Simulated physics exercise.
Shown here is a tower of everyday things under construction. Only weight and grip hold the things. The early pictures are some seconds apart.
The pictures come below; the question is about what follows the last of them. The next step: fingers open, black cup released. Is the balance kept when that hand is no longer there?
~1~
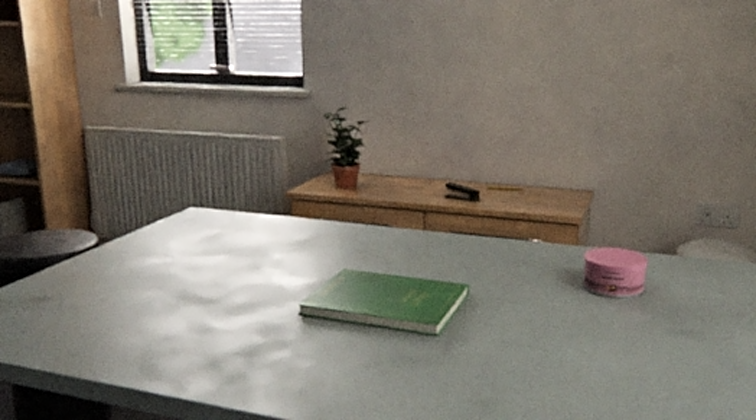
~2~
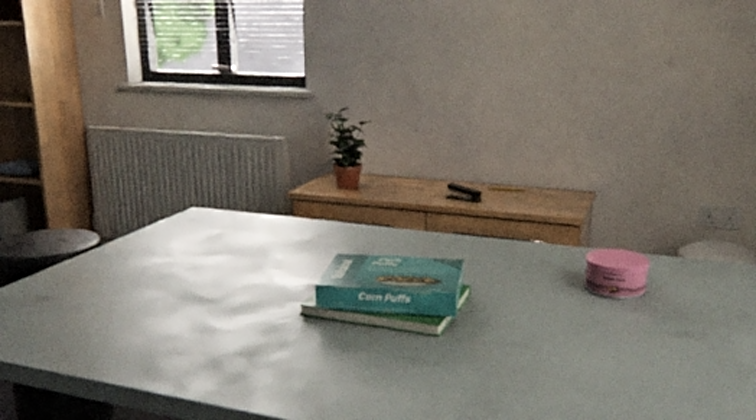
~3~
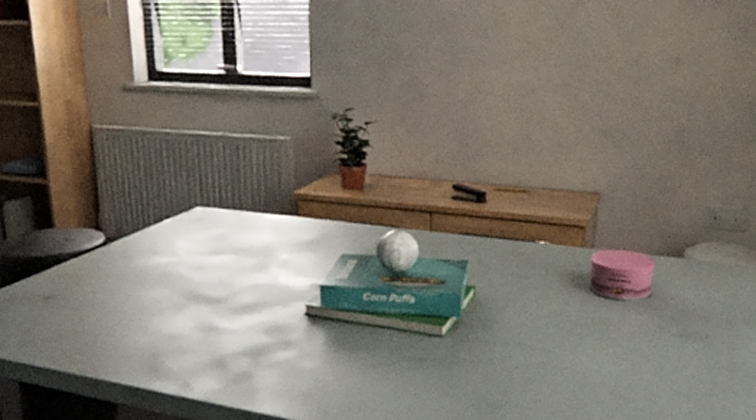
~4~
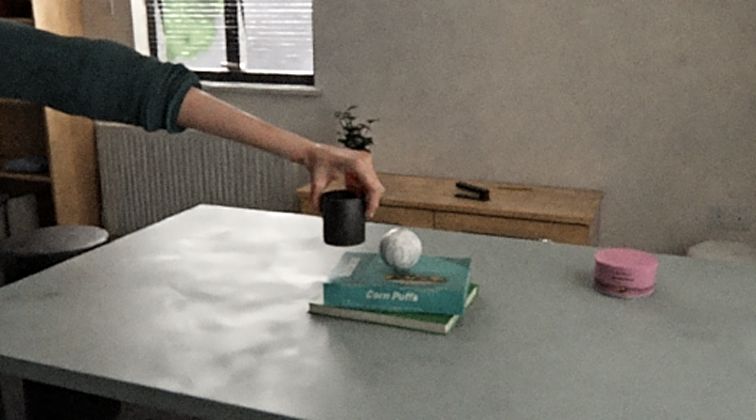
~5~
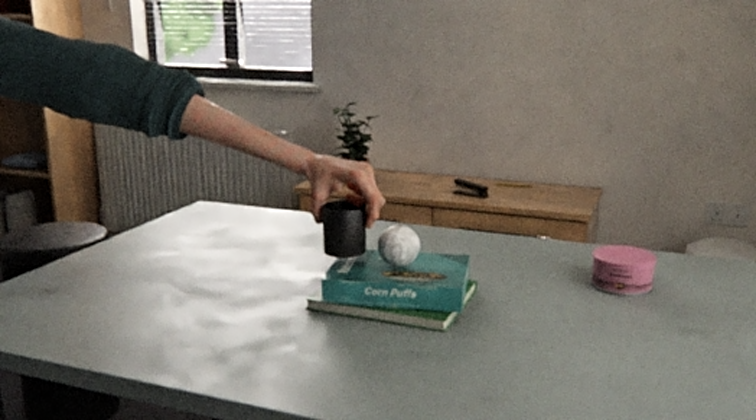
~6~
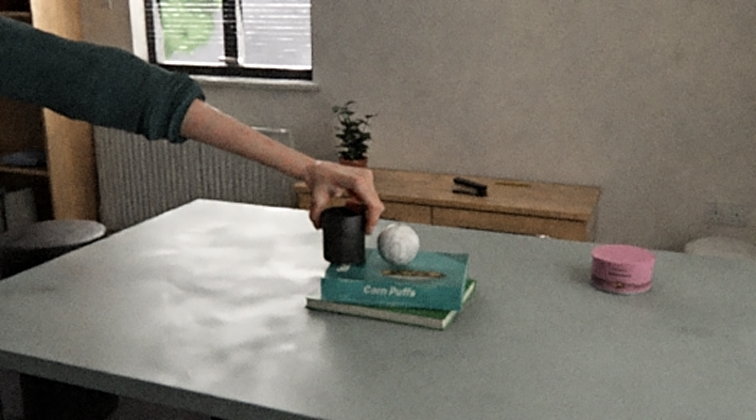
Yes, the pile stays together.
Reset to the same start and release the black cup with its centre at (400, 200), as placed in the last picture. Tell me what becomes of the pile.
It collapses.
Then, 1.00 s after the last picture, things are still on the move.
Then, 2.10 s after the last picture, nothing has stirred.
At rest, all 5 in place. Seen from the same camera at the end, black cup near (344, 235). The pile holds.
